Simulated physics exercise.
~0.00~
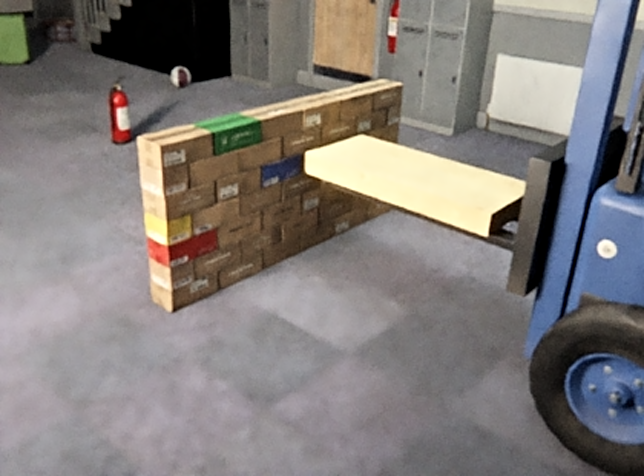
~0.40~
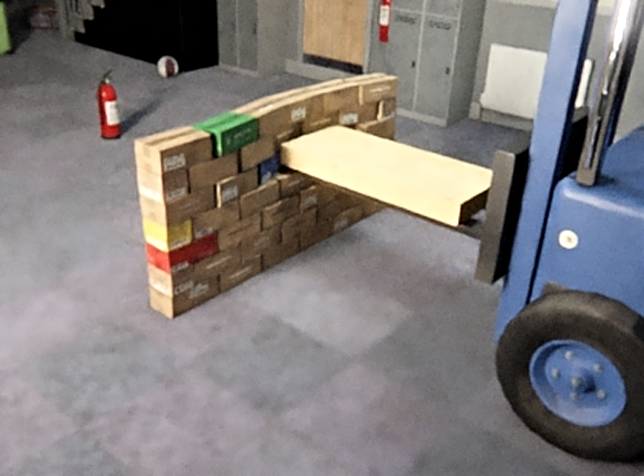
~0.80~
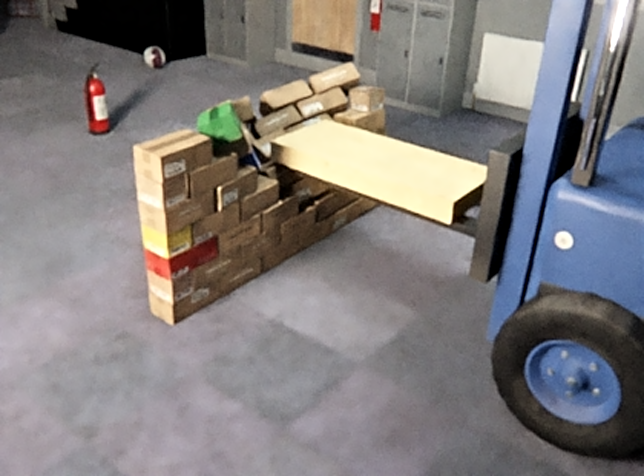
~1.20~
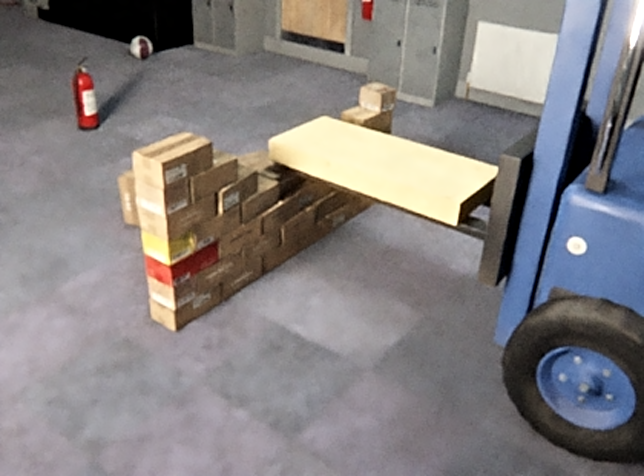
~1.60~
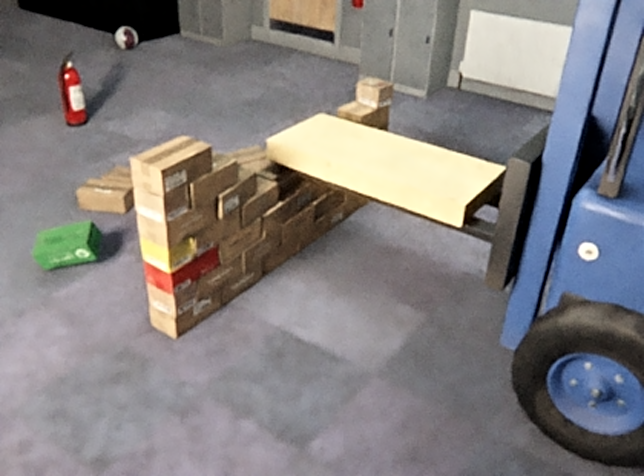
A blue forklift stands at the right of a grey-floored room with lockers behind, seen from slightly above as the view drifts sideways. It carries a long pale yellow block toward a wall of brown boxes, which includes green, blue, red and yellow ones. The block pushes into the upper part, bowing the top rows away. Several boxes tilt and tumble off the far side, the blue one going out of sight and the green one falling too. The forklift stops, leaving a gap in the wall, the green box on the floor at left, and the red and yellow boxes still in place.
